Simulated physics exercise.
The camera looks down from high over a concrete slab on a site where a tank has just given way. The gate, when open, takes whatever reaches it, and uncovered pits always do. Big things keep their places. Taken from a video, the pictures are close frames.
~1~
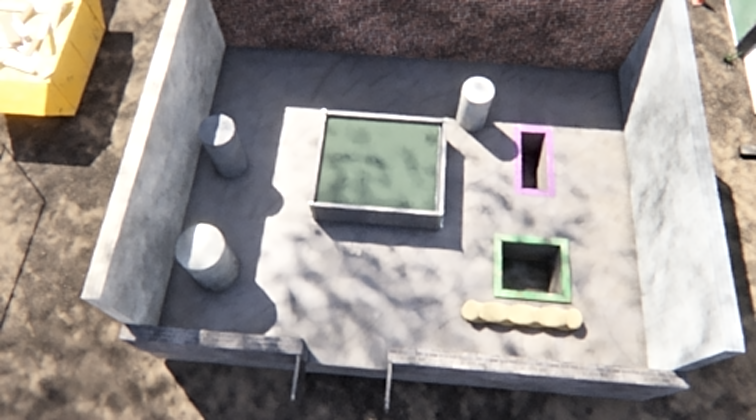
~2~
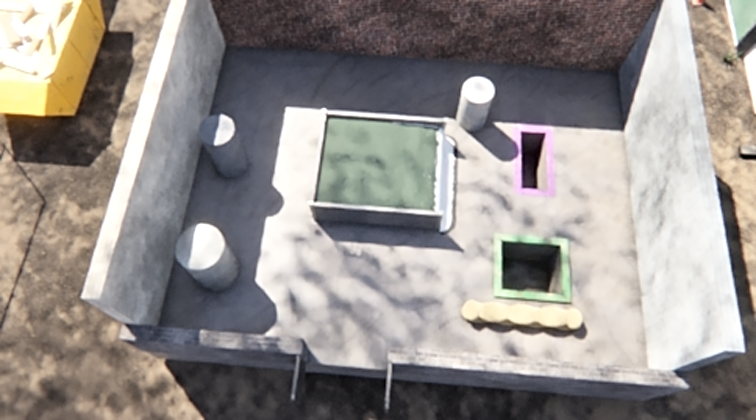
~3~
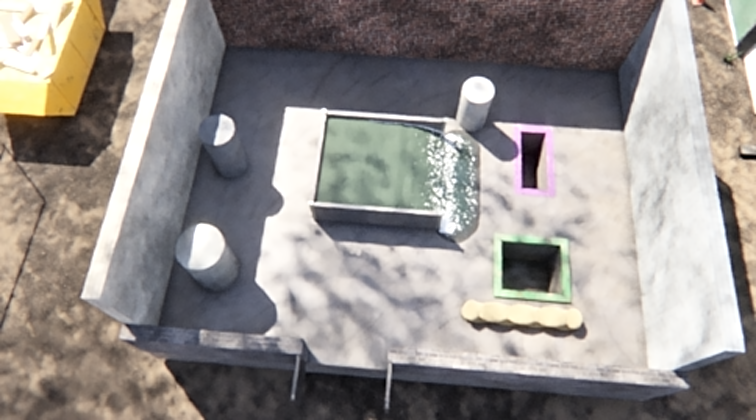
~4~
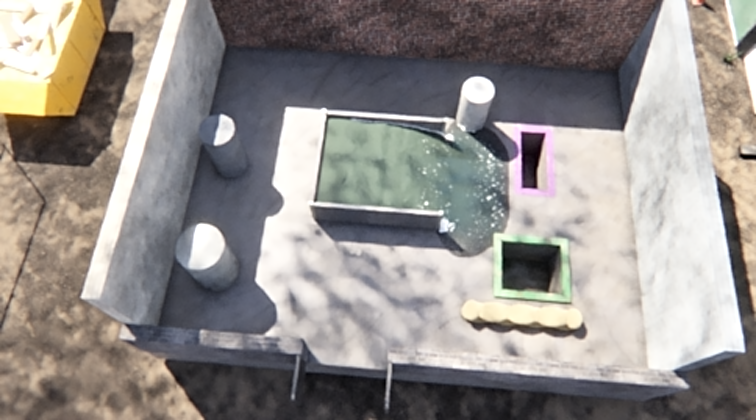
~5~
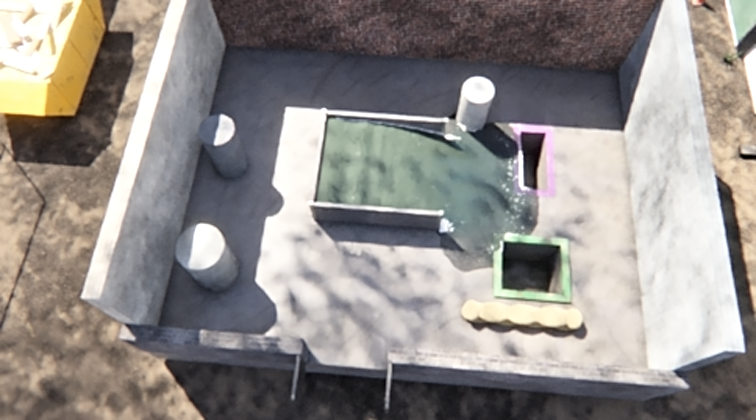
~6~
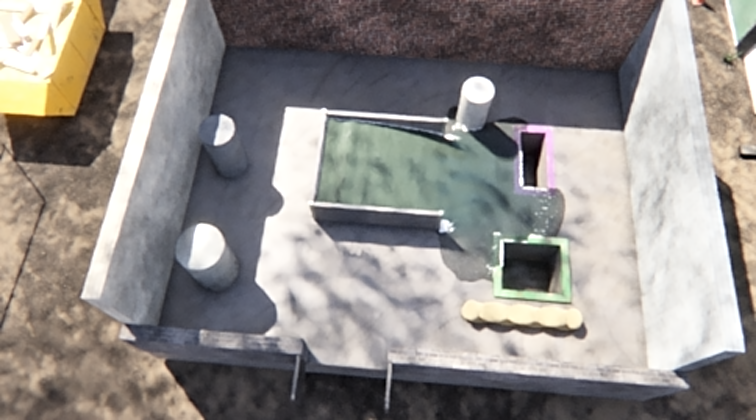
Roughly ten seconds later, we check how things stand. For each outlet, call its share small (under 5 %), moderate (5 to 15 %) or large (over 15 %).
The gate - small, the green pit - moderate, the purple pit - large.
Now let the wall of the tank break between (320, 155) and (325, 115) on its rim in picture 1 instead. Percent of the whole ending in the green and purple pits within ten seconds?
In percent: Green 0, purple 2.
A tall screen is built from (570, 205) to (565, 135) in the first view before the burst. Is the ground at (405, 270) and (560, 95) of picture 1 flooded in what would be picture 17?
Going one by one, you'd find the first left untouched and then the other inundated.
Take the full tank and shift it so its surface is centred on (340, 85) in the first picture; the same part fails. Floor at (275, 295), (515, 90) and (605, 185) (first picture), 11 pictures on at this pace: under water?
In sequence: Unflooded, next inundated, then unflooded.
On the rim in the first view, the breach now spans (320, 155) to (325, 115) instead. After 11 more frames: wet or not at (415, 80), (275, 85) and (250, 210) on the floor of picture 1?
Taking them in order, I'd say not reached, swamped and swamped.
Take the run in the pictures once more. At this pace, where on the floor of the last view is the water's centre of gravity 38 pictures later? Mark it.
I reckon somewhere around (503, 198).
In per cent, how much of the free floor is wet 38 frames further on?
Estimate: Some 45 in a hundred.
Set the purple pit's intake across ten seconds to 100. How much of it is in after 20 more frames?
My guess is about 65 %.
A moment on, water covers 15 % of the floor; the gate 0 %, the green pit 1 %, the purple pit 9 %.
Next, water covers 25 % of the floor; the gate 0 %, the green pit 4 %, the purple pit 19 %.
Then, water covers 30 % of the floor; the gate 0 %, the green pit 8 %, the purple pit 30 %.
Later, water covers 45 % of the floor; the gate 0 %, the green pit 9 %, the purple pit 39 %.
In the end, water covers 75 % of the floor; the gate 1 %, the green pit 9 %, the purple pit 46 %.
